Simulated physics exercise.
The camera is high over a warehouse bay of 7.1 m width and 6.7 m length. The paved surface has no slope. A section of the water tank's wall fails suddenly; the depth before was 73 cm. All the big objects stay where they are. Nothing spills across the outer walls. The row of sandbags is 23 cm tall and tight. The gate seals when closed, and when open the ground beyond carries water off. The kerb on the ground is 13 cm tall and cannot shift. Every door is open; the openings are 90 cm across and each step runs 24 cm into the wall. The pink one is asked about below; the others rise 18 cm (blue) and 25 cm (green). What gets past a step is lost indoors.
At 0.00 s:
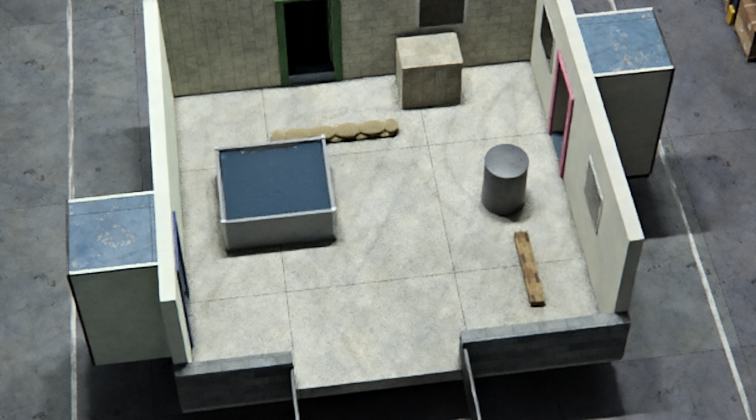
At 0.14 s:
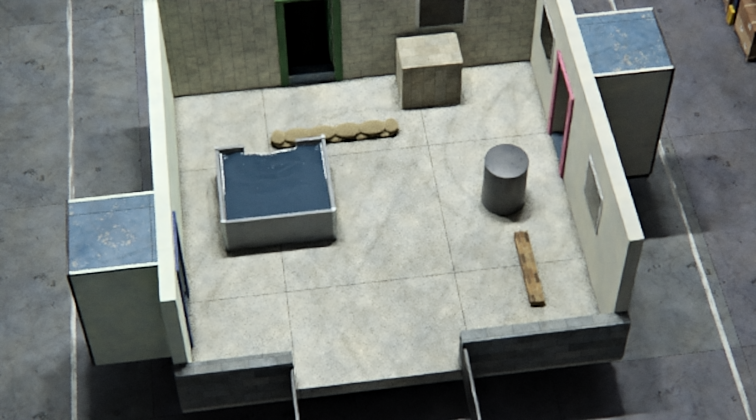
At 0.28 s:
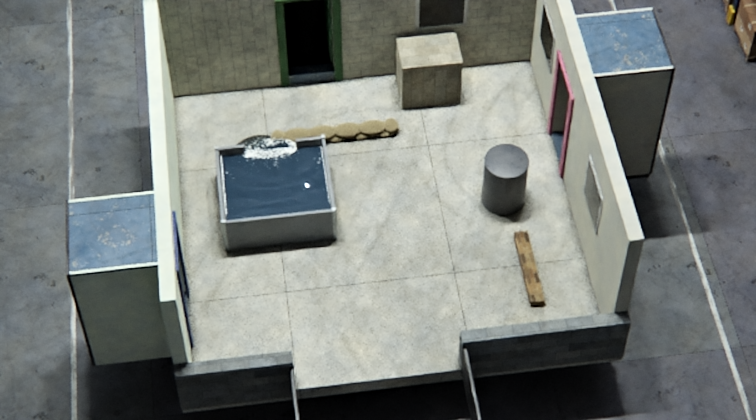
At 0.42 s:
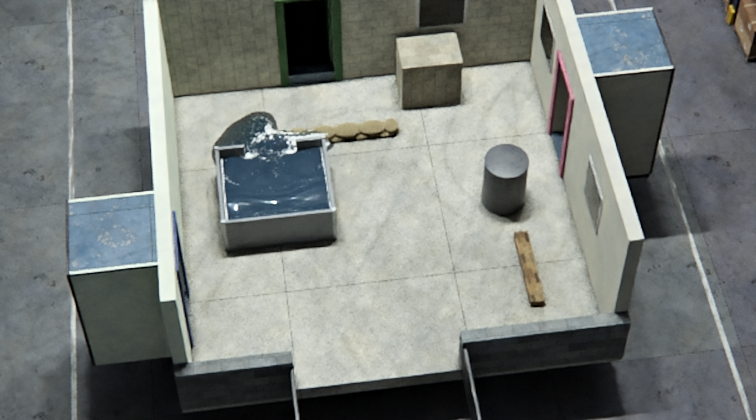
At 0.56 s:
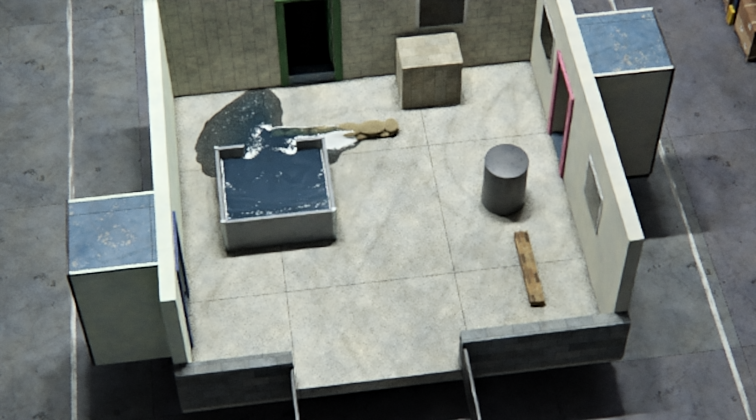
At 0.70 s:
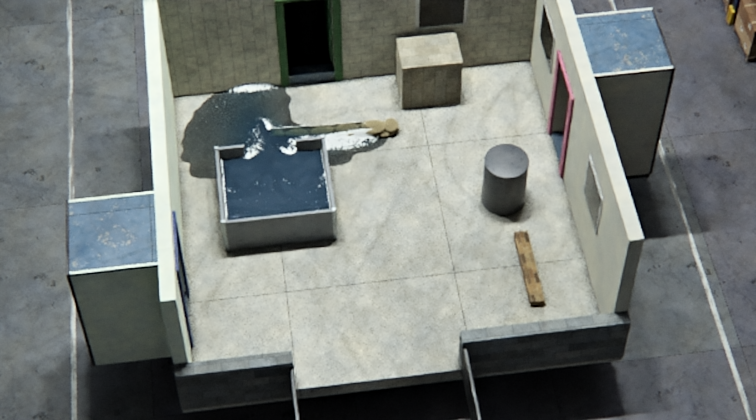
An open-fronted, pale-walled room held a square tank of dark water until the tank's far wall gave way, and foaming water poured out behind it, spreading over the floor and around a tan, bumpy strip.
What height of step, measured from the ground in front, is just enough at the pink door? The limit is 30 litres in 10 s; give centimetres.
At least 7 cm or so.
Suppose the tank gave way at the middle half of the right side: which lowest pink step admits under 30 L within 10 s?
Some 14.5 cm.
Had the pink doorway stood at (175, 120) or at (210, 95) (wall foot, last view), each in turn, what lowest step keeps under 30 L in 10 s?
About 27 and 28 cm.
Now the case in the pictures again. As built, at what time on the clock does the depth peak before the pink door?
Near 6.5 s.
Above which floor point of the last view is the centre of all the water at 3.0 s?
Around (285, 161).
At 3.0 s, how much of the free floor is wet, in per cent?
Near 40 per cent is wet.
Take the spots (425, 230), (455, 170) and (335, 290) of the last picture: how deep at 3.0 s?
In that order: 1, 2 and 0 cm.
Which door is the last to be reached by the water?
Last comes the blue one.
After 1.4 s water covers 20 % of the floor, deepest (57 cm) near (174, 97); it has not reached the pink door.
After 3.0 s water covers 40 % of the floor, deepest (32 cm) near (283, 149); 9 cm at the pink door, 0 litres in over its 8 cm step.
After 10.0 s water covers 90 % of the floor, deepest (10 cm) near (178, 146); 7 cm at the pink door, 18 litres in over its 8 cm step.
At the pink door as built, the water arrived by 2.2 s and peaked near 10 cm at 6.4 s.
With a step of 6.5 cm, 42 litres would have come in within the 10 s; with 8.5 cm, 13 litres. So under 30 litres takes about 7 cm.
